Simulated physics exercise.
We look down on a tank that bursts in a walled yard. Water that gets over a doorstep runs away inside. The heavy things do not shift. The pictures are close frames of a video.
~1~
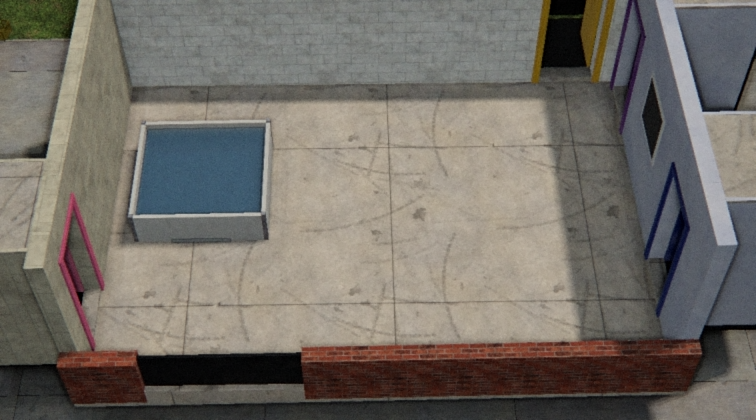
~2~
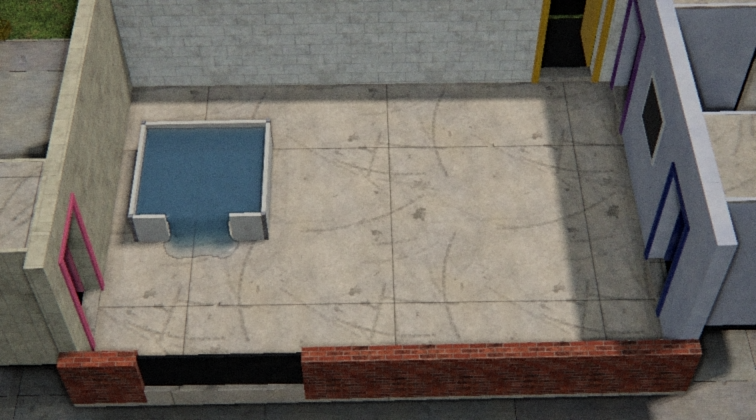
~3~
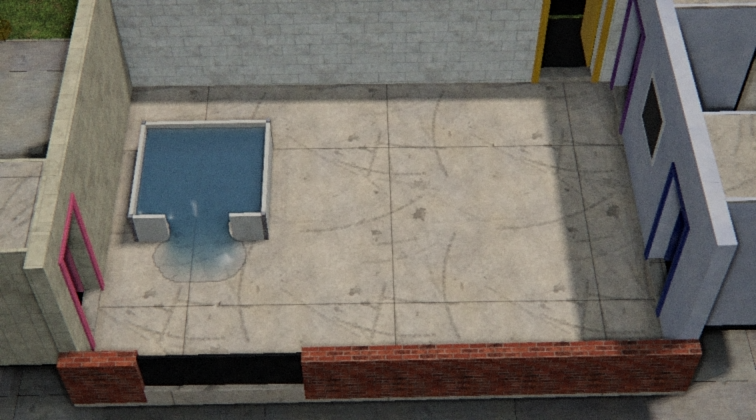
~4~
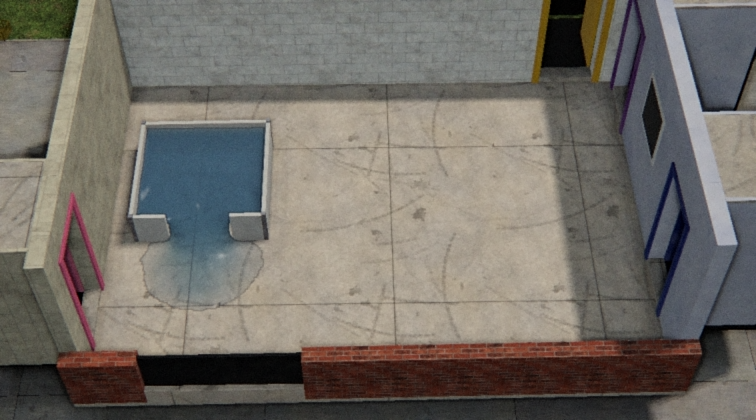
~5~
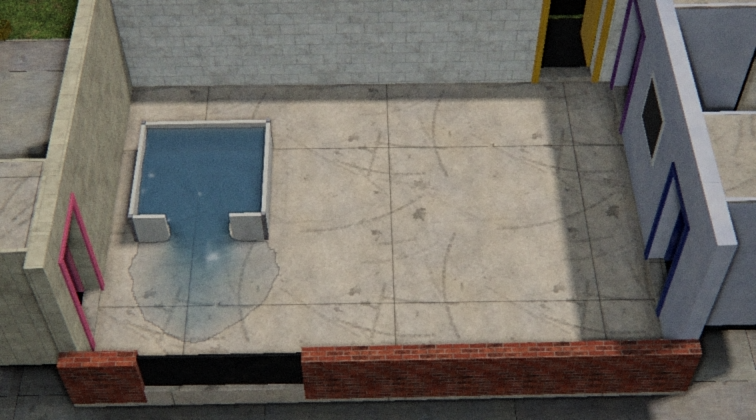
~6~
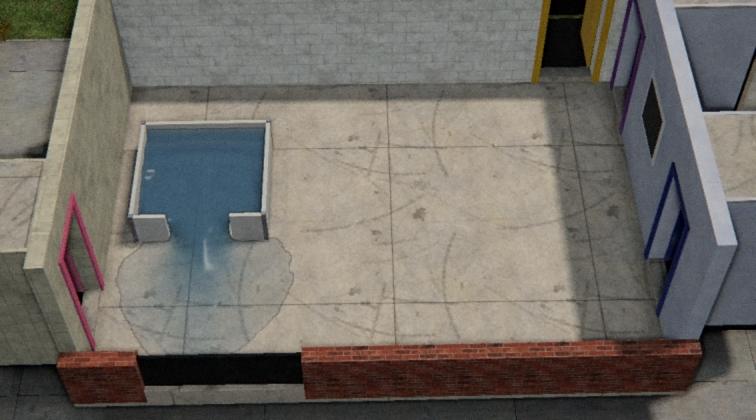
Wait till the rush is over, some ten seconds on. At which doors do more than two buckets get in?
One by one: The yellow door holds within the limit; the purple door holds within the limit; the pink door floods; the blue door floods.
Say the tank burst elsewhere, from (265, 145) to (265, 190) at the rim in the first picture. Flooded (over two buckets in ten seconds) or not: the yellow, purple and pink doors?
One by one: The yellow door takes less, the purple door takes more, the pink door keeps below it.
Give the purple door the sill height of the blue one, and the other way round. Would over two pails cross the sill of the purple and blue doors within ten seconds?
In short: Purple door is under, blue door stays under.
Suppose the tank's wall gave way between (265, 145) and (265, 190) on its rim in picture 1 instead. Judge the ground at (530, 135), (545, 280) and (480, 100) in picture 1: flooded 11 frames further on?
As listed: Wet, awash, flooded.
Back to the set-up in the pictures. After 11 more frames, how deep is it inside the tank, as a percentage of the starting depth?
Close to 58 %.
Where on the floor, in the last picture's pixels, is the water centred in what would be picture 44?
Near (289, 265).
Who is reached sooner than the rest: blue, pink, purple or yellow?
I say the pink door.
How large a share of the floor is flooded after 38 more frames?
About 55 per cent.
A moment on, water covers 15 % of the floor; the yellow door not reached, the purple door not reached, the pink door wet at the sill, nothing in, the blue door not reached.
Next, water covers 20 % of the floor; the yellow door not reached, the purple door not reached, the pink door under two buckets in, the blue door not reached.
Then, water covers 30 % of the floor; the yellow door not reached, the purple door not reached, the pink door over two buckets in, the blue door not reached.
Later, water covers 55 % of the floor; the yellow door not reached, the purple door not reached, the pink door far over two buckets in, the blue door under two buckets in.
In the end, water covers 70 % of the floor; the yellow door wet at the sill, nothing in, the purple door wet at the sill, nothing in, the pink door far over two buckets in, the blue door over two buckets in.
